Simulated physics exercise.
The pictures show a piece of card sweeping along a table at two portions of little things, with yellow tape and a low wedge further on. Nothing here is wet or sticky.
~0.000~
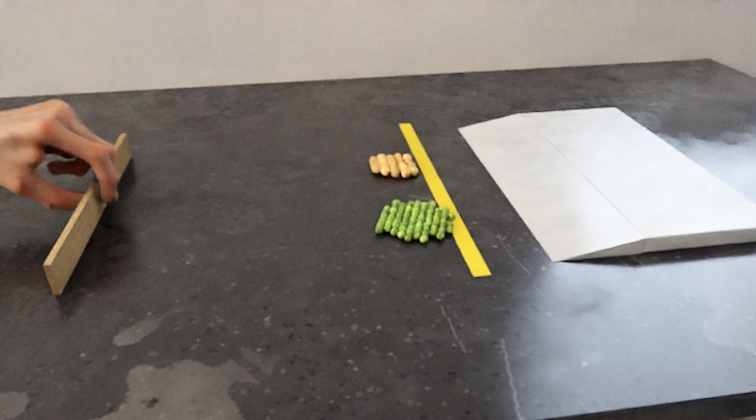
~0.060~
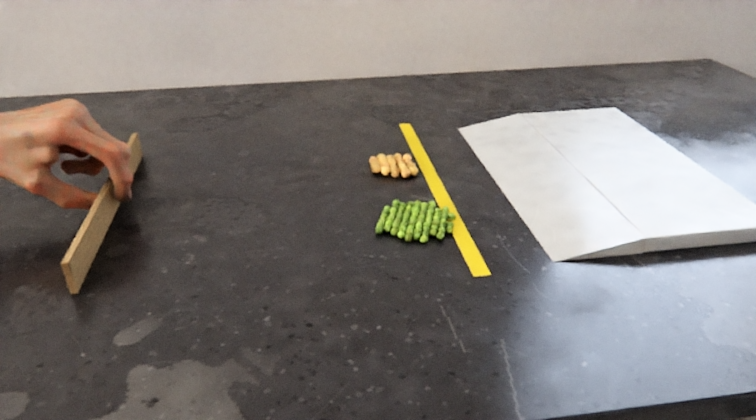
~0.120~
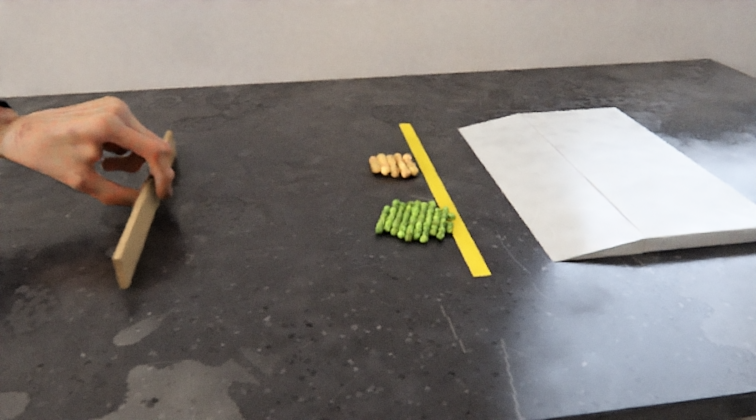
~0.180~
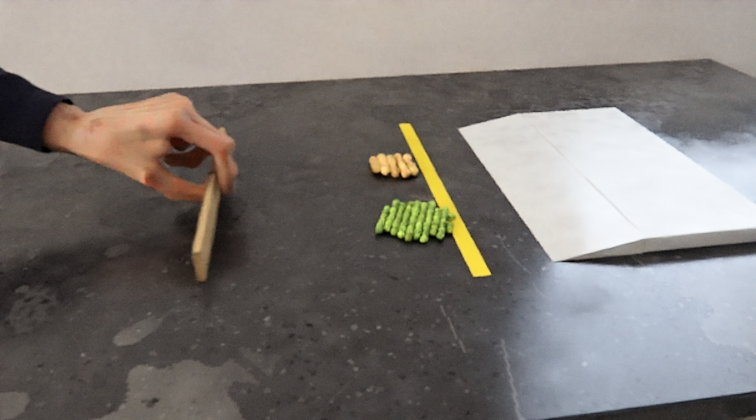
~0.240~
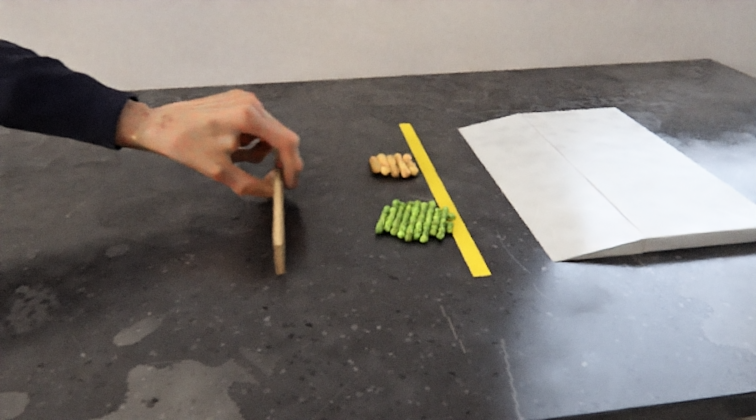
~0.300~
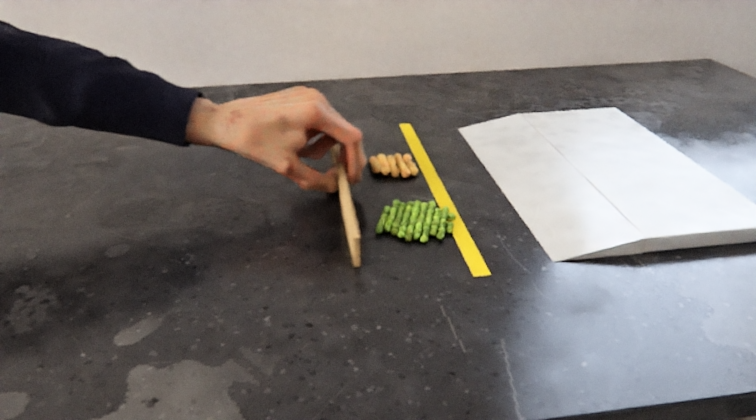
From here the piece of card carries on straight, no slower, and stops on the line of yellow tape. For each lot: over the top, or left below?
The nearer lot gets up on to the slab, in part at least; the farther lot gets up on to the slab, in part at least.
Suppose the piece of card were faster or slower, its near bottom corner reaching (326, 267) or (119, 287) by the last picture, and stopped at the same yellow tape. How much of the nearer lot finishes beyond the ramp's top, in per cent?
In turn 90 and 0 in a hundred.
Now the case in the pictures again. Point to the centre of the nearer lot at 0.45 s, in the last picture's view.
Roughly at (519, 202).
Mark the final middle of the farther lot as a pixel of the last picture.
Near (573, 144).
By 0.36 s, piece of card still moving, near (406, 163); nearer lot every one short of the ramp; farther lot every one short of the ramp.
By 0.45 s, piece of card stopped at the yellow tape; nearer lot just a few past the top, roughly half on the ramp, roughly half short of the ramp; farther lot roughly two thirds on the ramp, roughly a third short of the ramp.
By 0.73 s, piece of card stopped at the yellow tape; nearer lot almost all past the top, about a tenth on the ramp; farther lot the larger part past the top, roughly a quarter on the ramp.
When it is over (1.6 s), piece of card stopped at the yellow tape; nearer lot almost all past the top, just a few on the ramp, just a few short of the ramp; farther lot the larger part past the top, roughly a quarter on the ramp.
